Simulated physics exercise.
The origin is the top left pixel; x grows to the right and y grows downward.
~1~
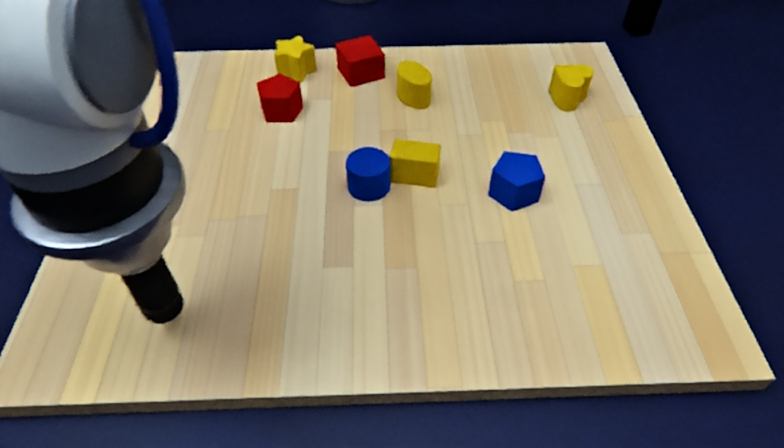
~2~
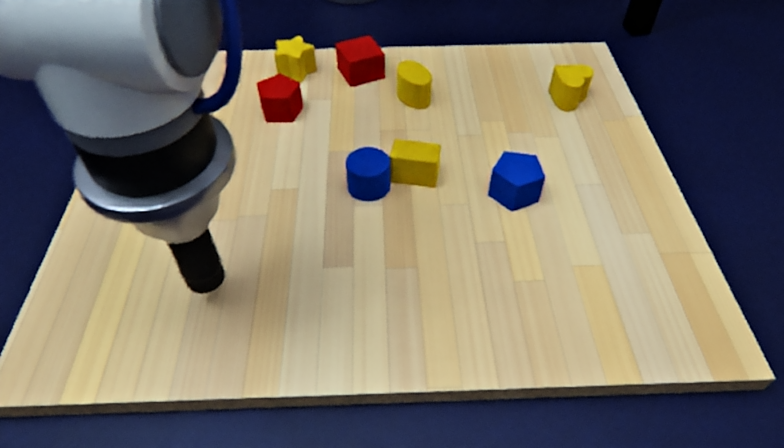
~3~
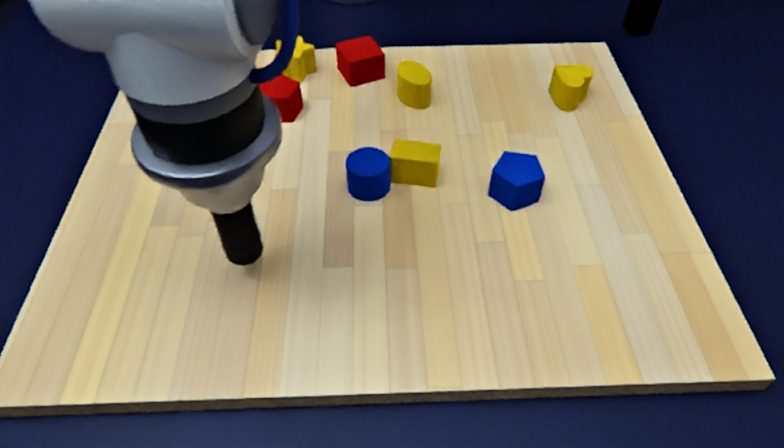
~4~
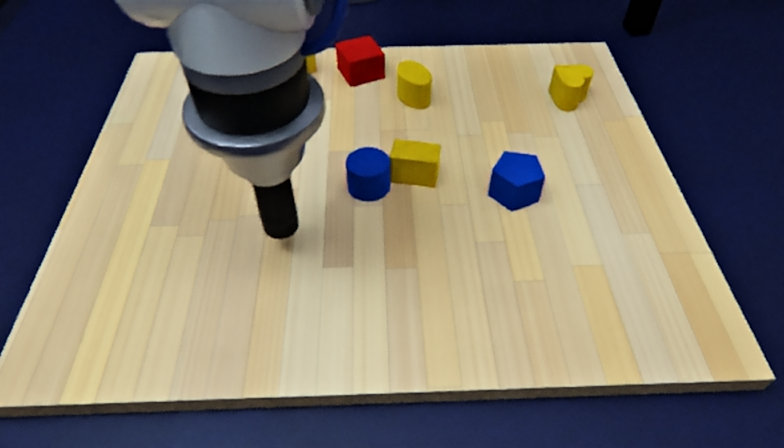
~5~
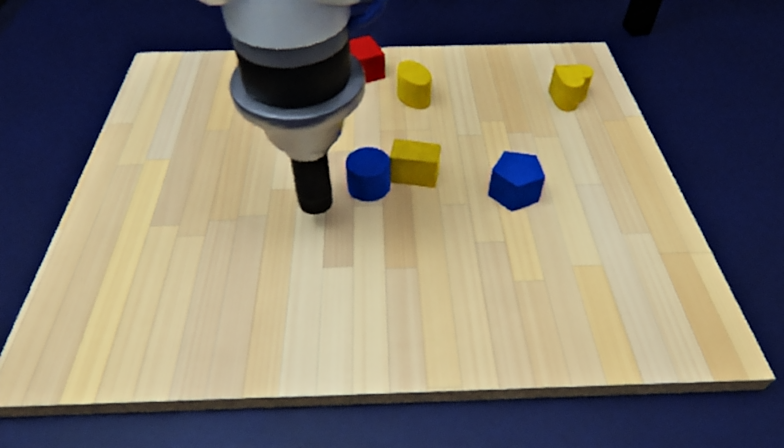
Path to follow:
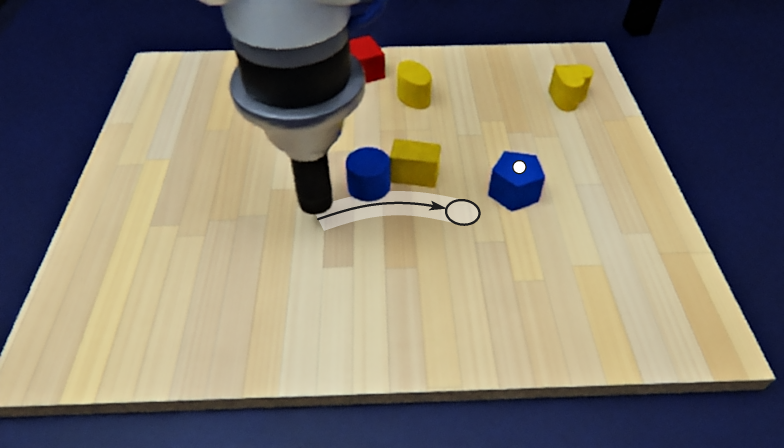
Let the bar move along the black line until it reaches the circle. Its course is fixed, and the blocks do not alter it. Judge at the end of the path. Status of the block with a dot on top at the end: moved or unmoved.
It keeps its spot.
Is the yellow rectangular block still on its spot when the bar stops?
My answer is no.
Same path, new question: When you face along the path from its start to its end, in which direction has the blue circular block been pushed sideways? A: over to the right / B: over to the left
Answer: B.
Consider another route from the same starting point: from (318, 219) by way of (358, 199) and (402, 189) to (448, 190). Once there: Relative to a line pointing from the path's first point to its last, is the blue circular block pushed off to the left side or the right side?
Shifted left.
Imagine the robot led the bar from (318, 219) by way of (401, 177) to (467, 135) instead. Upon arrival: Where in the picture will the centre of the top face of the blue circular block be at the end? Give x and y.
Its top centre is at about (419, 109).
Drawn move, from (318, 219) through (366, 206) and (414, 204) to (463, 212); the dot is on the blue pentagonal block.
The first path, step by step. One third of the way, bar at (366, 190); blue circular block at (376, 154); yellow rectangular block at (423, 146), turned 20° clockwise.
Two thirds of the way, bar at (415, 188); blue circular block at (382, 151); yellow rectangular block at (424, 144), turned 30° clockwise.
At the end, bar at (465, 196); blue circular block at (382, 151); yellow rectangular block at (424, 144), turned 30° clockwise; blue pentagonal block still.
